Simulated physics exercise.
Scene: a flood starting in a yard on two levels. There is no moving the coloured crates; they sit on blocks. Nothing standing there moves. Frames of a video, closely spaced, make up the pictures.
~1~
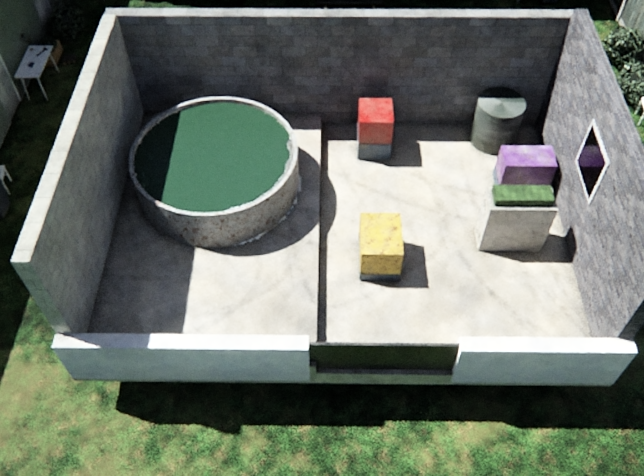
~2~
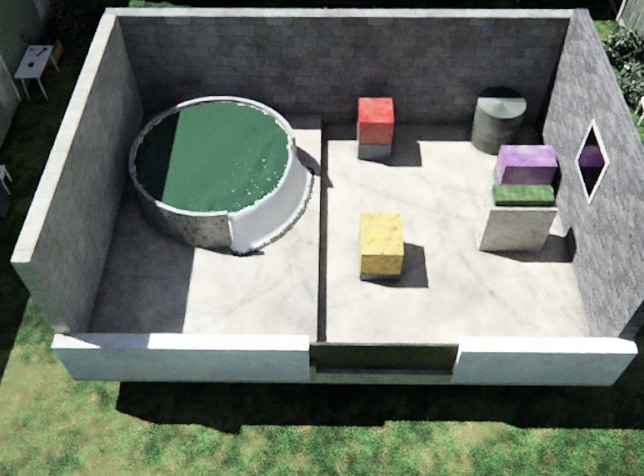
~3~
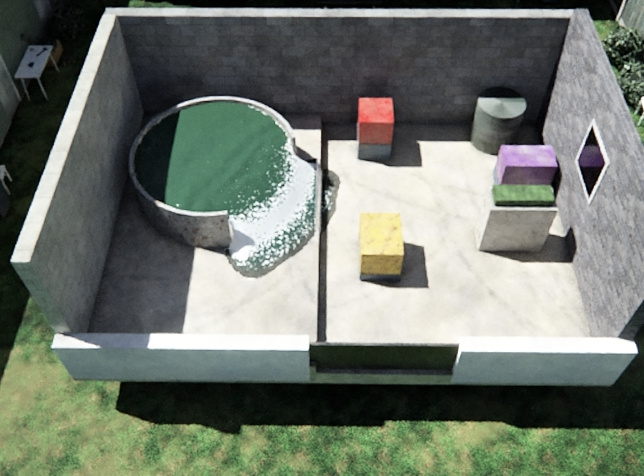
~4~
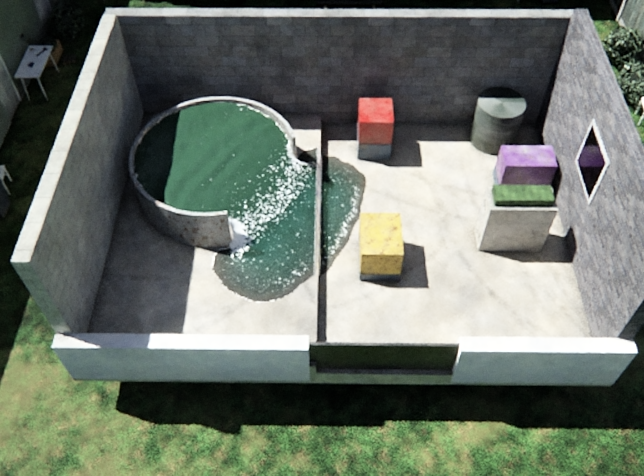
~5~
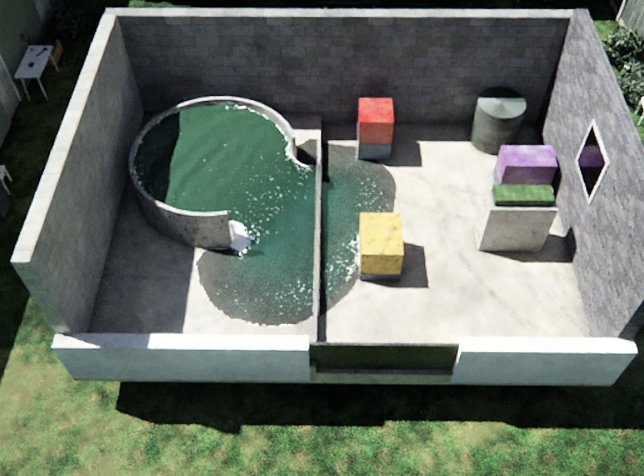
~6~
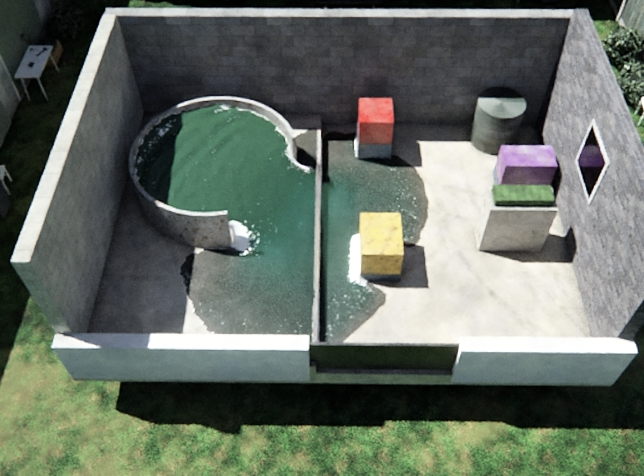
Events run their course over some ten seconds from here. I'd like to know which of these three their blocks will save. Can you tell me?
Outcome: The red crate sits high enough; the purple crate sits too low; the yellow crate sits too low.
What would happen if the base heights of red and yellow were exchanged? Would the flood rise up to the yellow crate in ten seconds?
Outcome, yellow crate: Reached.
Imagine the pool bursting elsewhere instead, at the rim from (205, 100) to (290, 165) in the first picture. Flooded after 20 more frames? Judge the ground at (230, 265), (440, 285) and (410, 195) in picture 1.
Point by point: Unwetted, drenched, drenched.
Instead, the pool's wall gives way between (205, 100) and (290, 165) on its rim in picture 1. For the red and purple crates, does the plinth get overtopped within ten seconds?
Red: Reached; purple: Reached.
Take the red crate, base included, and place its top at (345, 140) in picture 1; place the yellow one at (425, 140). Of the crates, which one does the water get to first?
The red-painted one, I think.
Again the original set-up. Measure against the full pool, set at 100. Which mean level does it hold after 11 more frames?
About 44 per cent.
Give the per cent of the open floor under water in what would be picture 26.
Estimate: Near 80 %.
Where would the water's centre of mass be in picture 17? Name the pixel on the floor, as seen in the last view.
That comes out near (318, 225).
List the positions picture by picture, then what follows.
The first frame shows the pool at (214, 155) is whole and still.
In the second frame, water pours out at (282, 203) and has run to (308, 169).
In the third frame, water pours out at (283, 205) and has run to (330, 176).
In the fourth frame, the front is at (362, 178), out from the gap at (283, 207).
In the fifth frame, the front is at (386, 174), out from the gap at (283, 207).
In the sixth frame, the front is at (418, 181), out from the gap at (283, 208).
A moment on, water covers 50 % of the floor; the red crate water round its plinth, the purple crate water round its plinth, the yellow crate water round its plinth.
Next, water covers 65 % of the floor; the red crate water round its plinth, the purple crate water round its plinth, the yellow crate water round its plinth.
Then, water covers 80 % of the floor; the red crate water round its plinth, the purple crate water round its plinth, the yellow crate water round its plinth.
Later, water covers 90 % of the floor; the red crate water round its plinth, the purple crate water round its plinth, the yellow crate water round its plinth.
In the end, water covers 95 % of the floor; the red crate stayed above the water, the purple crate was topped, the yellow crate was topped.
